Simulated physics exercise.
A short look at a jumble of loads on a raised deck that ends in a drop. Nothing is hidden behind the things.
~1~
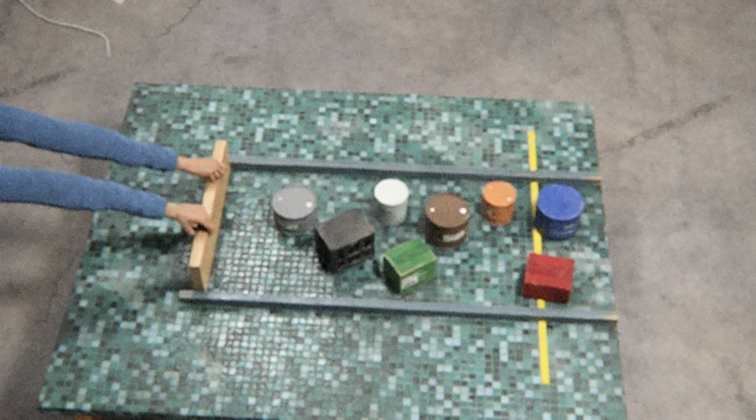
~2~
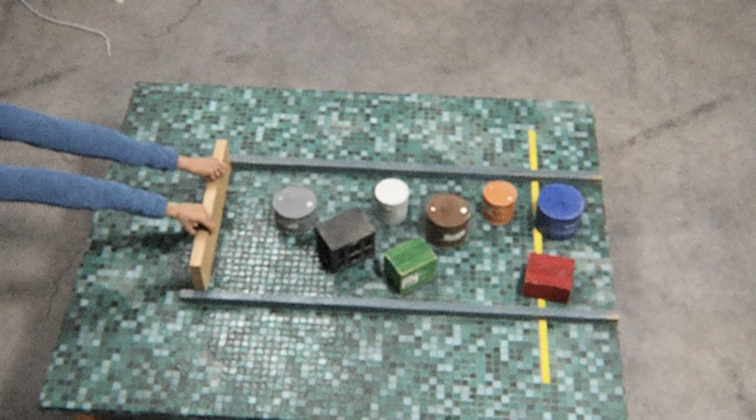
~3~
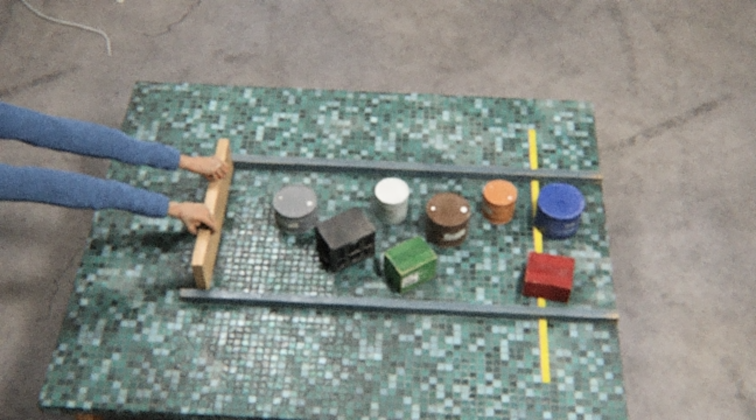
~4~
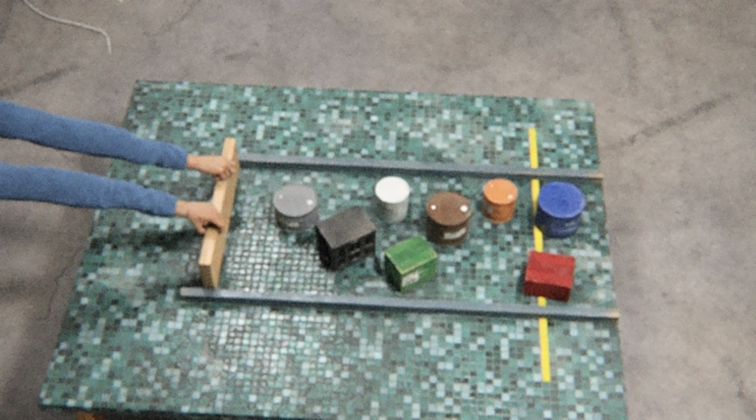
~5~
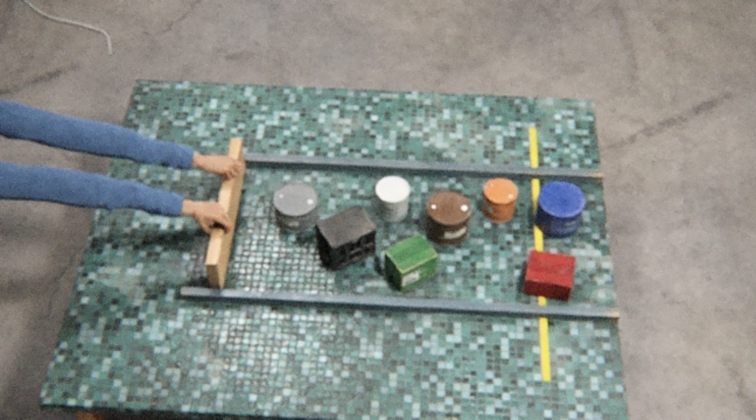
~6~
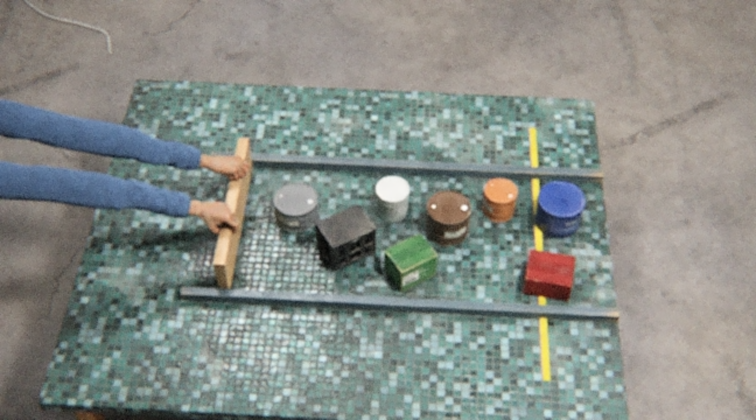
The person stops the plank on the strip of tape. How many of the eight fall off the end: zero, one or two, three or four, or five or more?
In the end the number that fall off is one or two.
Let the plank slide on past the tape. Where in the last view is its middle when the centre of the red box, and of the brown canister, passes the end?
For the red box at (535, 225), for the brown canister at (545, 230).
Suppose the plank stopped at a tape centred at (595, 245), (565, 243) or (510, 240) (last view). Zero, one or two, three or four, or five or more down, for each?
In that order: More than four; three or four; none at all.
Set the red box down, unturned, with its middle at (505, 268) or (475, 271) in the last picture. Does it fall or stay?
In turn it does not fall; is kept.
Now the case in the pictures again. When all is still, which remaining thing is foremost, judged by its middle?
The red box ends nearest.
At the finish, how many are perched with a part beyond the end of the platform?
It comes to 2.
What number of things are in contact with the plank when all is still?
In contact: 4.
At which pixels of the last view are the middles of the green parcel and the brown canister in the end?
Near (565, 288) and (605, 234).
A little later, none off yet; blue pail at rest near (559, 210); red box at rest near (549, 275); orange canister at rest near (500, 200).
Next, none off yet; blue pail at rest near (559, 210); red box at rest near (549, 275); orange canister shifted a little near (505, 198).
When it is over, the number that fall off is one or two; down, blue pail.
